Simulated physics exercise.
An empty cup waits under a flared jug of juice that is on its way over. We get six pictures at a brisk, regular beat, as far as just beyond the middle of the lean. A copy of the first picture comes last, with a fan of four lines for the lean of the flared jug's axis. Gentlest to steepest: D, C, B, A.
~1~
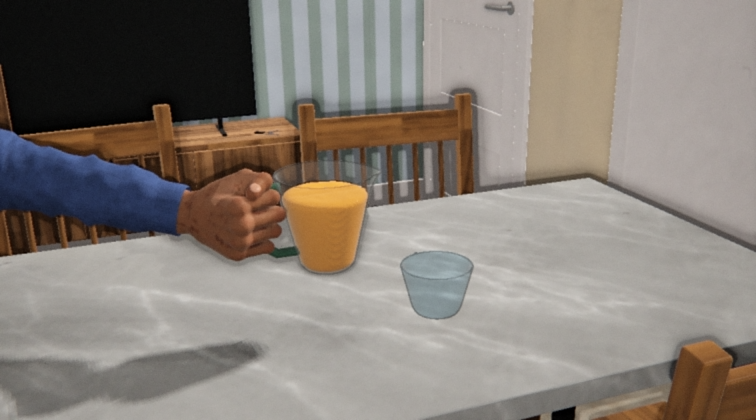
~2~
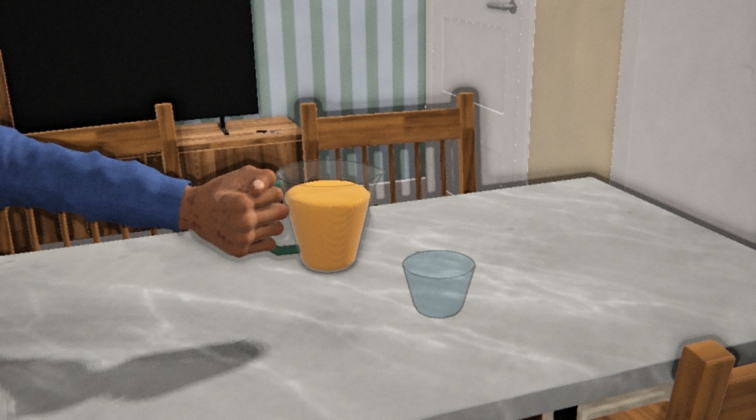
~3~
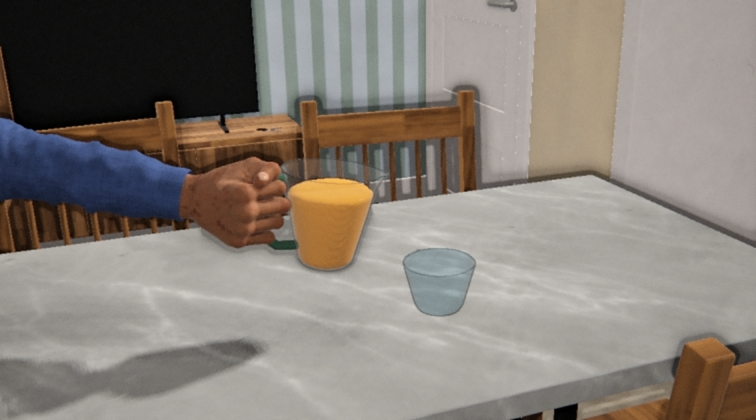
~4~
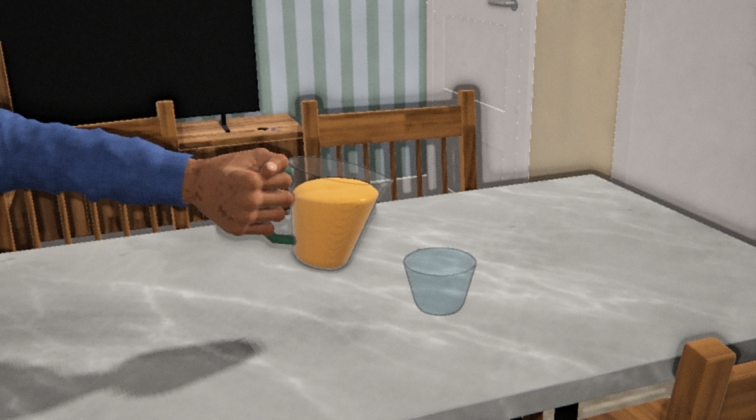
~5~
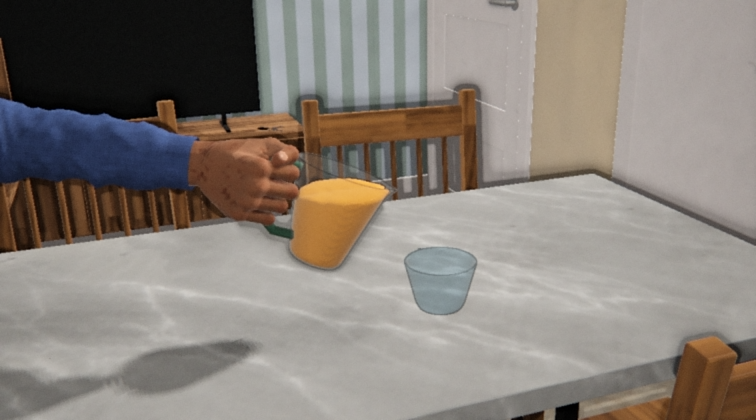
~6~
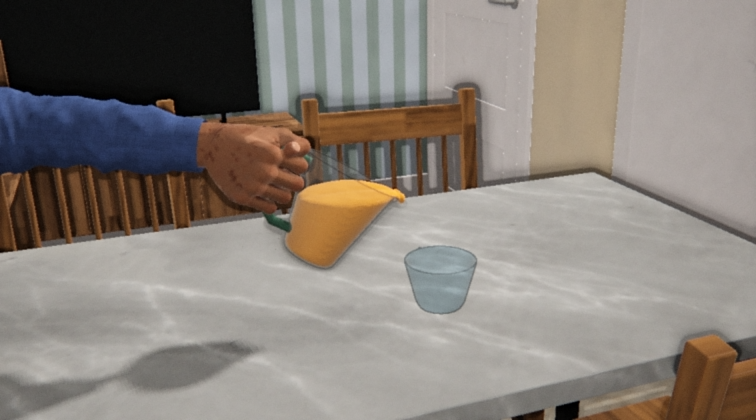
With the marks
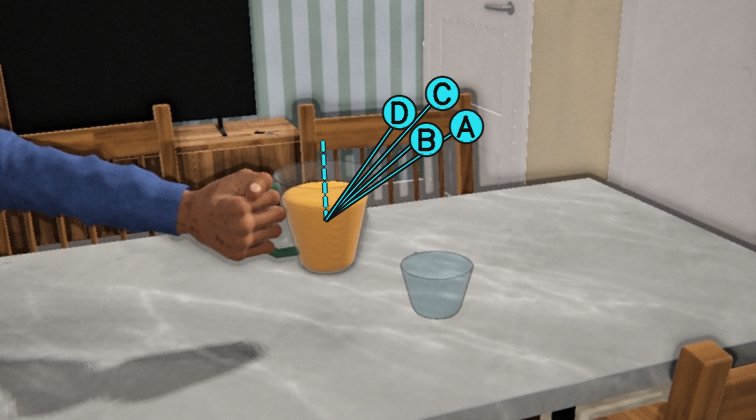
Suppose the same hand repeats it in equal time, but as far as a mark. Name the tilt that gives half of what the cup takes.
Best: C.
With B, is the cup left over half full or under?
Over.
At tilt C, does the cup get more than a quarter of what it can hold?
Yes, clearly.
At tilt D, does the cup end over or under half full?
Under half.
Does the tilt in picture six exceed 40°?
No.
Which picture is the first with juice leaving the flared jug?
In picture 6.
On the marked copy, A at (451, 134); B at (410, 146); C at (430, 105); D at (391, 127).
With A, the cup ends with about 91 % of what it can hold; 7 % of the juice is spilt.
With B, the cup ends with about 74 % of what it can hold; 3 % of the juice is spilt.
With C, the cup ends with about 51 % of what it can hold.
With D, the cup ends with about 31 % of what it can hold.
